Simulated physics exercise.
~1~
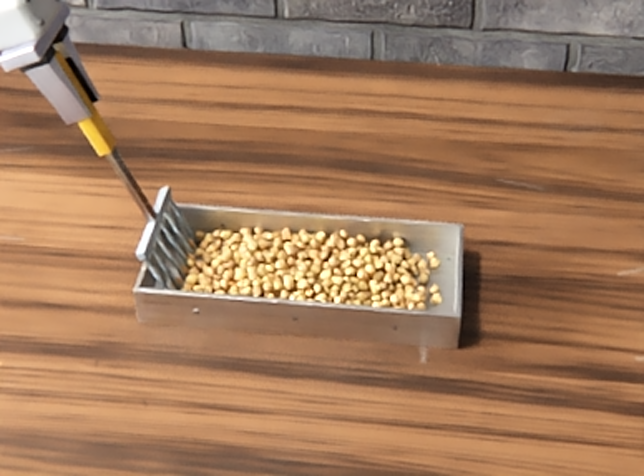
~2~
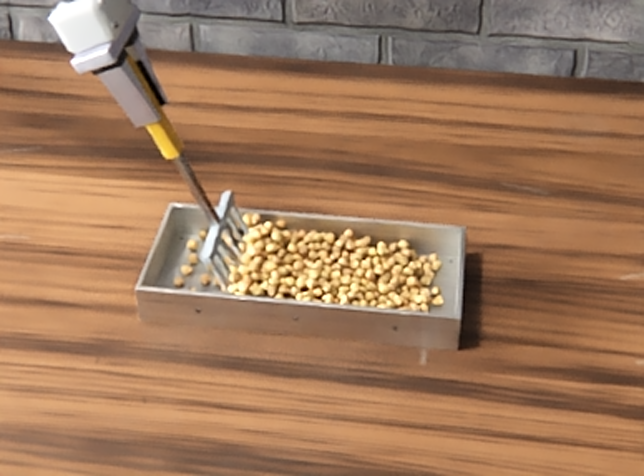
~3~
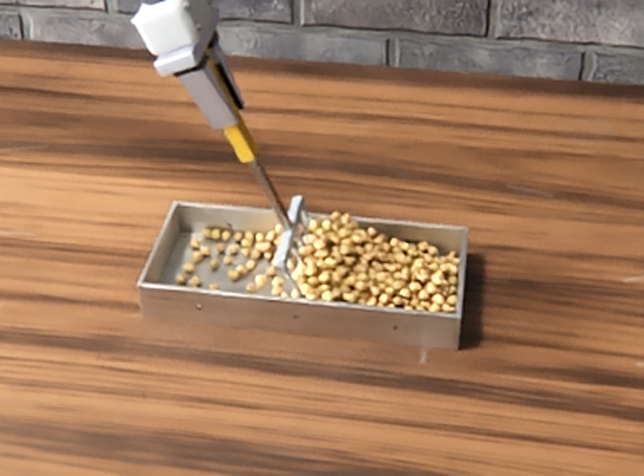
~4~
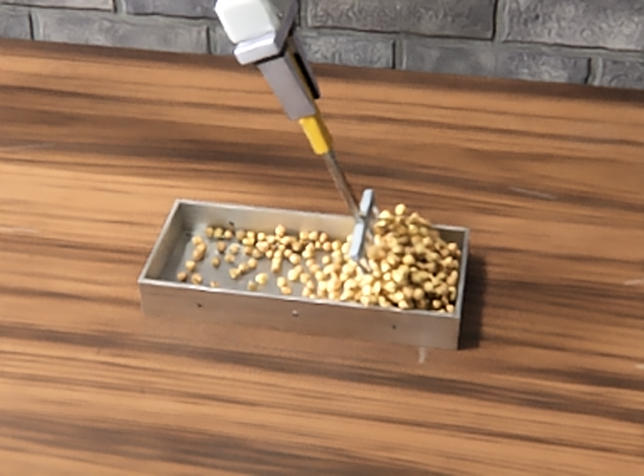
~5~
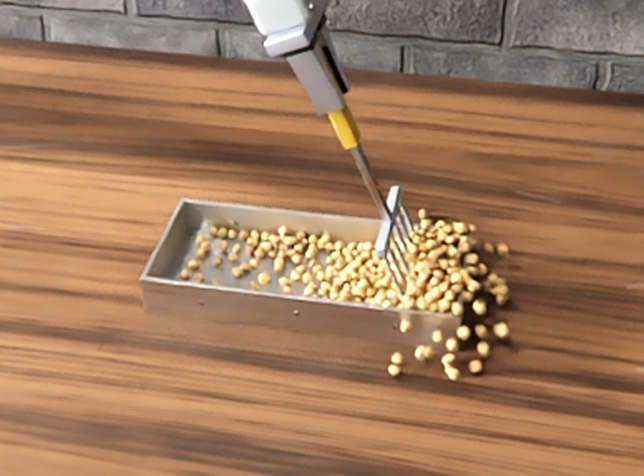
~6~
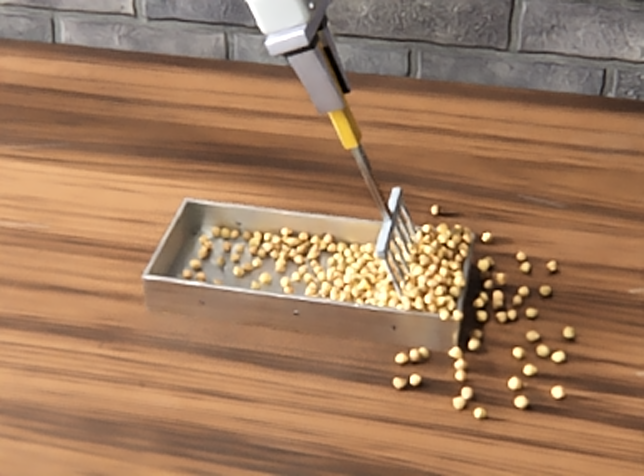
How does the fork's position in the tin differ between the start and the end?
At the start the fork is at the left end of the tin. By the end it is near the right end, among the heaped chickpeas.
